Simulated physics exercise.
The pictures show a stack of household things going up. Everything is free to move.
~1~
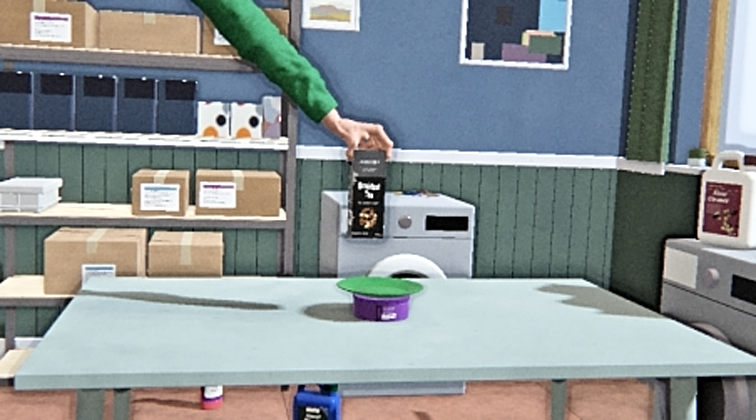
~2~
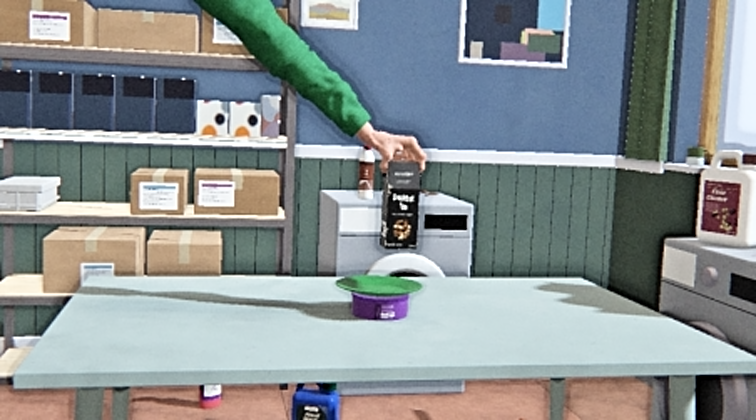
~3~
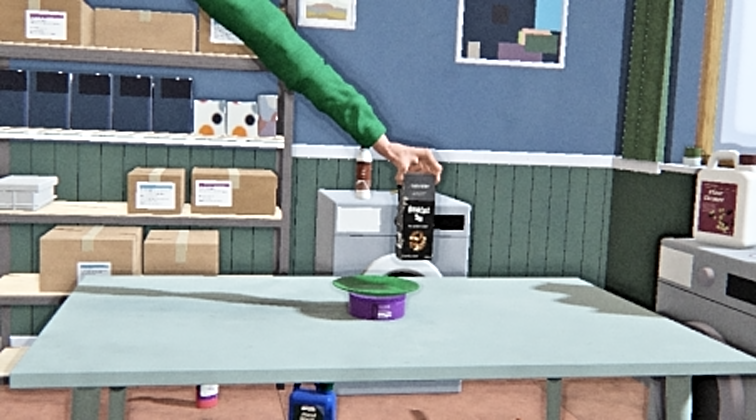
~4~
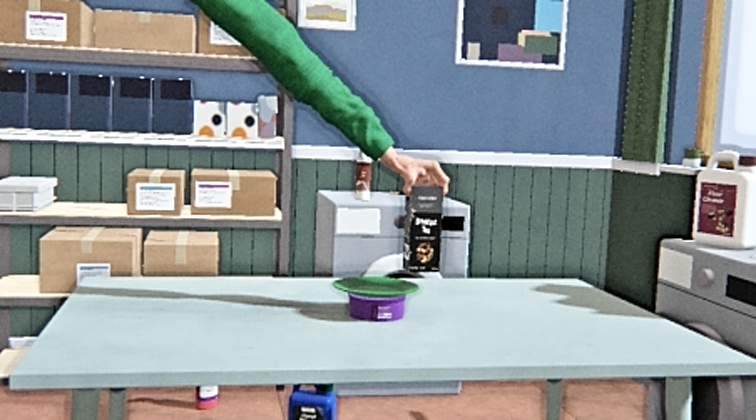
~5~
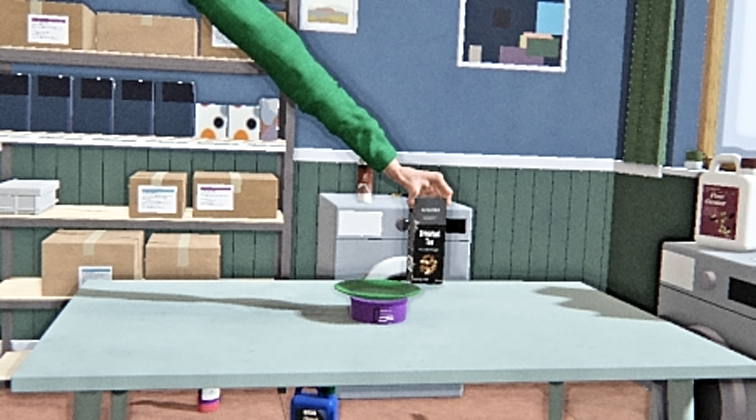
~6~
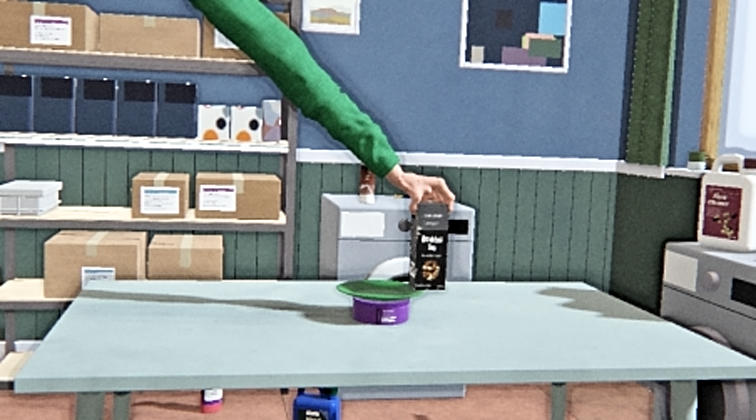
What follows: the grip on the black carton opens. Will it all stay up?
Here the pile loses its balance.
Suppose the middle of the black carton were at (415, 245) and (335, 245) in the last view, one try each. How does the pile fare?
In the first case it keeps its balance; in the second case it gives way.
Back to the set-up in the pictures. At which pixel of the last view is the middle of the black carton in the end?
Near (475, 302).
Then, 0.30 s later than the last frame, black carton tilted by 14° near (439, 248).
Then, 0.40 s later than the last frame, black carton tilted by 39° near (453, 258).
Then, 0.50 s later than the last frame, black carton now fallen.
When it is over, fallen, black carton; the other 2 as before. End places, in pixels of the last picture, black carton near (475, 302). The pile comes apart.
